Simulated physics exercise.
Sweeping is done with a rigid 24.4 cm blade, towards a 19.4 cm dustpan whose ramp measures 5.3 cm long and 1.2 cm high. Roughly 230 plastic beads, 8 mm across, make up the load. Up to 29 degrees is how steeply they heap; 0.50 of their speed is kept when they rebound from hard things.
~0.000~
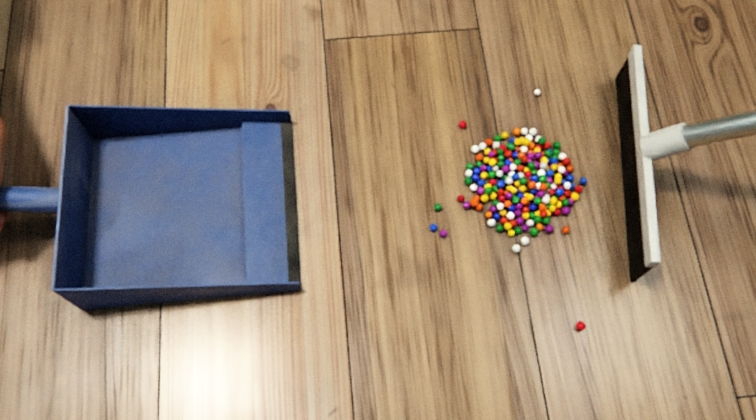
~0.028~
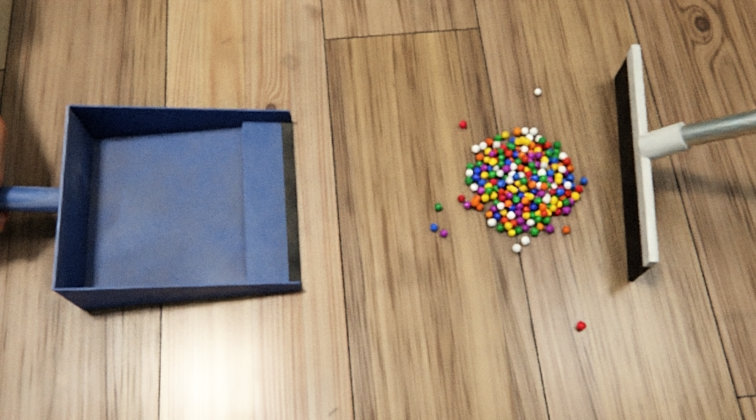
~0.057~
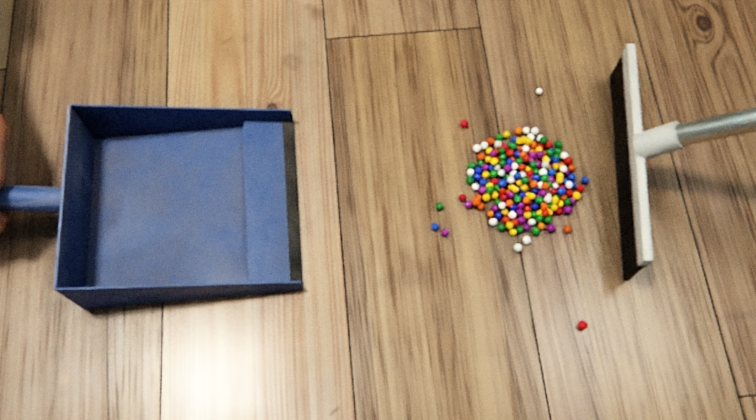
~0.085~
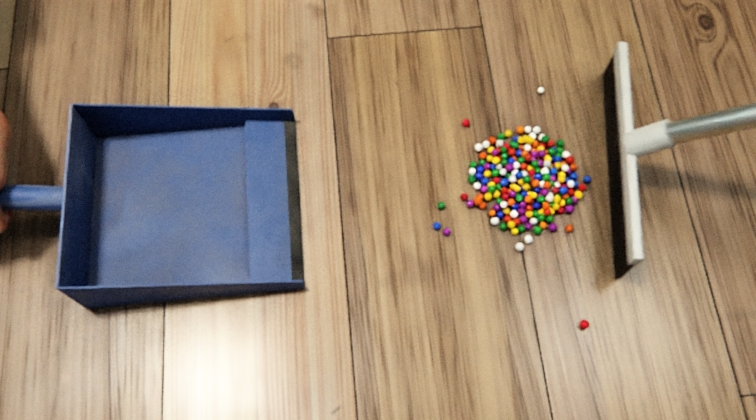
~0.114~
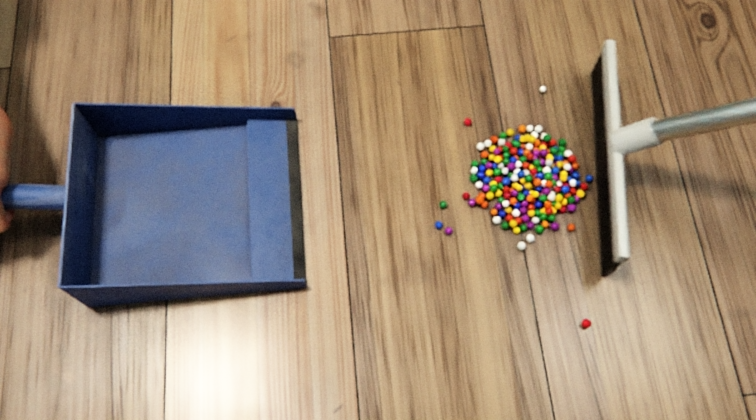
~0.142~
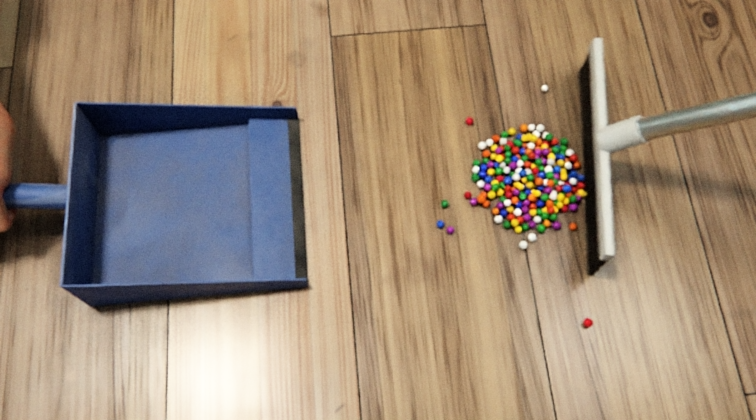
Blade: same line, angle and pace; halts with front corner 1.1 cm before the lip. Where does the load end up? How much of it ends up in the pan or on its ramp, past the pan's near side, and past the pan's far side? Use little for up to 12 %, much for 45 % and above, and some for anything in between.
Pan: Some; near side: Little; far side: Some.
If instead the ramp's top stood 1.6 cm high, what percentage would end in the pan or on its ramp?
I'd guess close to 35 per cent.
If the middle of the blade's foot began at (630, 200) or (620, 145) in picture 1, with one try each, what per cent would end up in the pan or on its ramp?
About 30 and 35 per cent.
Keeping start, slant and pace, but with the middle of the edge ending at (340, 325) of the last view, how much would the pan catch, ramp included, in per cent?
Roughly 5 percent.
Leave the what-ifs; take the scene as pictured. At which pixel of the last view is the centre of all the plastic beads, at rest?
About (296, 162).
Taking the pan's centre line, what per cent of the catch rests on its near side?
Around 40 in a hundred.
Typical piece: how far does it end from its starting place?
It comes to some 26 cm.
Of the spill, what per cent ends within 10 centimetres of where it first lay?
Roughly 0 in a hundred.
Then, at 0.40 s, middle of the blade 17 cm from the lip; 0 % over the lip, far side 10 %, near side 5 %.
After 0.57 s, middle of the blade 8 cm from the lip; 0 % over the lip, far side 15 %, near side 5 %.
Then, at 0.86 s, middle of the blade 3 cm from the lip; 35 % over the lip, far side 20 %, near side 5 %.
In the end, at 1.5 s, pan 35 %, near side 5 %, far side 20 %, in front of the lip or behind the blade 35 %.
